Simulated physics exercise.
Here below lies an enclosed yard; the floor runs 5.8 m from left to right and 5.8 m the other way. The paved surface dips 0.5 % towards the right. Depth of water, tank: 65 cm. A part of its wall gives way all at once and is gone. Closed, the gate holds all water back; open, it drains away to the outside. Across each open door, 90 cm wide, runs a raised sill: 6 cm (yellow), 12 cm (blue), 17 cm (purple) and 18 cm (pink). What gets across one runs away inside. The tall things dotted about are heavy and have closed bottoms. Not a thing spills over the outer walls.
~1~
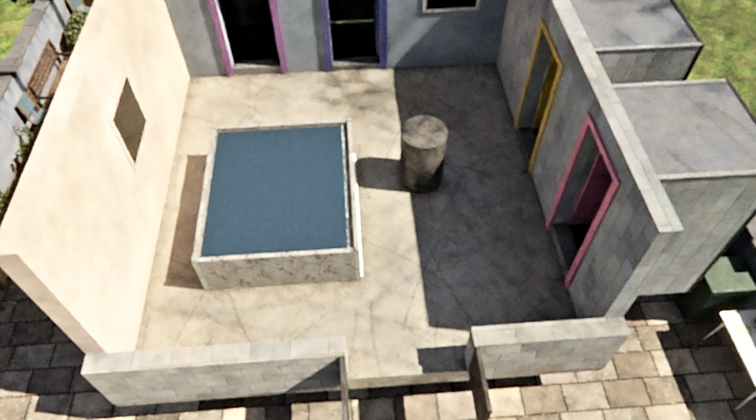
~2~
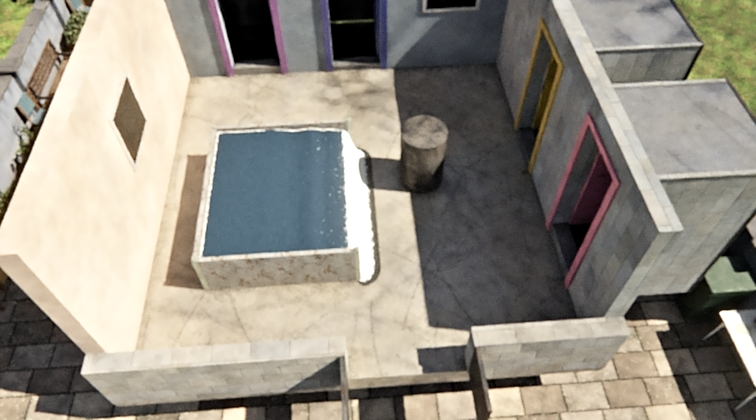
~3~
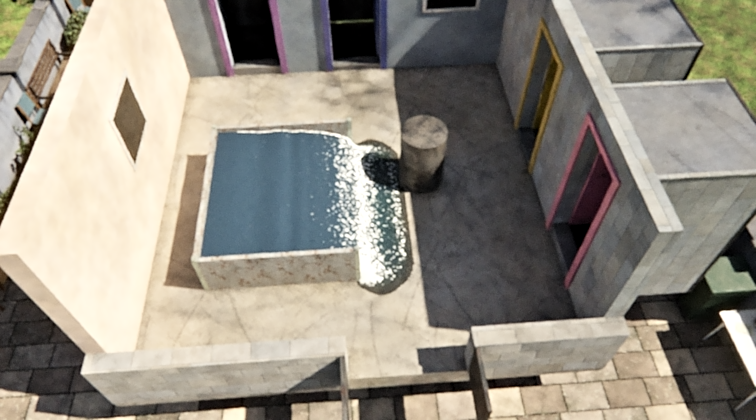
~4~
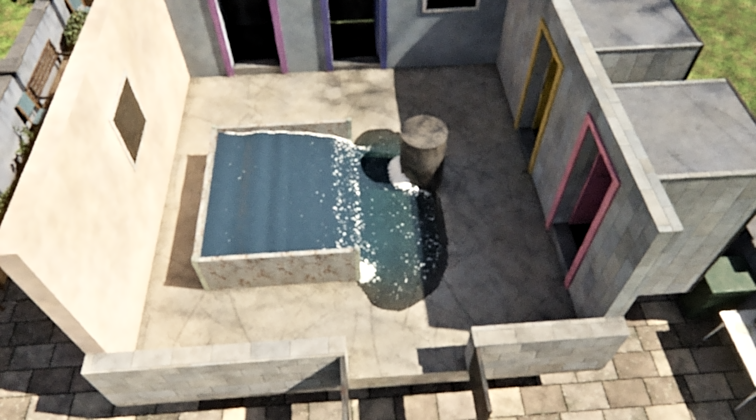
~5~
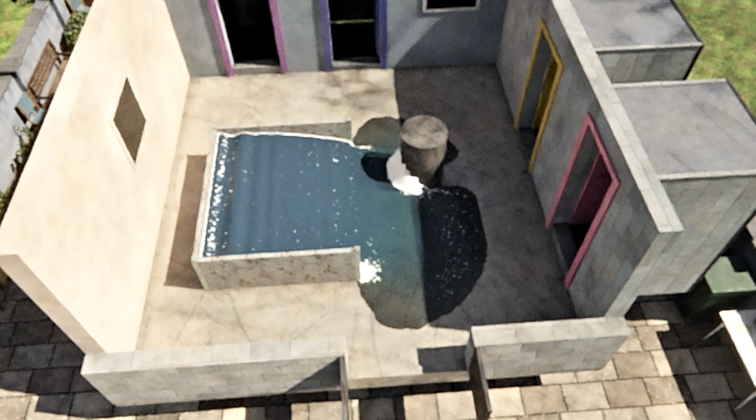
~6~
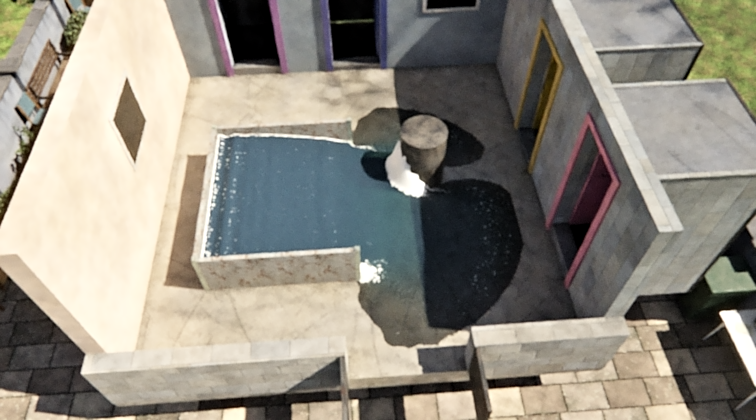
Water pouring from the open right side of a raised square tank, foaming around a stone cylinder and spreading across a walled courtyard.
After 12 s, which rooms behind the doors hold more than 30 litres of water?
Room by room: Behind the yellow door more than 30 litres, behind the blue door 30 litres at most, behind the purple door 30 litres at most, behind the pink door more than 30 litres.
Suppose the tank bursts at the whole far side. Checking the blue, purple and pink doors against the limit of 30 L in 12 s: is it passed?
Result: Blue limit passed, purple limit passed, pink limit not passed.
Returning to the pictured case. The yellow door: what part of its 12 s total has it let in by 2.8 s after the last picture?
Some 30 in a hundred.
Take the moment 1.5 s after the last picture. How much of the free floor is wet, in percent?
50 %.
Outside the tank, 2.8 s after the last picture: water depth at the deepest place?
Up to near 26 cm.
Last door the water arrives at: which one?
Looks like the purple door.
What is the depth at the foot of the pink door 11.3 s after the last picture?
Roughly 7.5 cm deep.
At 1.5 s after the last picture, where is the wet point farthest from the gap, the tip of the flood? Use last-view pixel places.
Point: Roughly (493, 66).
Then, 0.7 s after the last picture water covers 45 % of the floor and is deepest (44 cm) near (395, 186); yellow door 11 cm at the sill, 2 L in, blue door not reached, purple door not reached, pink door 35 cm at the sill, 14 L in.
Then, 1.5 s after the last picture water covers 50 % of the floor and is deepest (49 cm) near (576, 332); yellow door 12 cm at the sill, 14 L in, blue door not reached, purple door not reached, pink door 35 cm at the sill, 96 L in.
Then, 2.8 s after the last picture water covers 60 % of the floor and is deepest (26 cm) near (580, 344); yellow door 8 cm at the sill, 31 L in, blue door 8 cm at the sill, 0 L in, purple door not reached, pink door 25 cm at the sill, 179 L in.
Then, 6.3 s after the last picture water covers 95 % of the floor and is deepest (19 cm) near (179, 134); yellow door 11 cm at the sill, 85 L in, blue door 9 cm at the sill, 1 L in, purple door 7 cm at the sill, 0 L in, pink door 10 cm at the sill, 194 L in.
Then, 11.3 s after the last picture water covers 100 % of the floor and is deepest (12 cm) near (131, 376); yellow door 7 cm at the sill, 108 L in, blue door 9 cm at the sill, 1 L in, purple door 10 cm at the sill, 0 L in, pink door 8 cm at the sill, 194 L in.
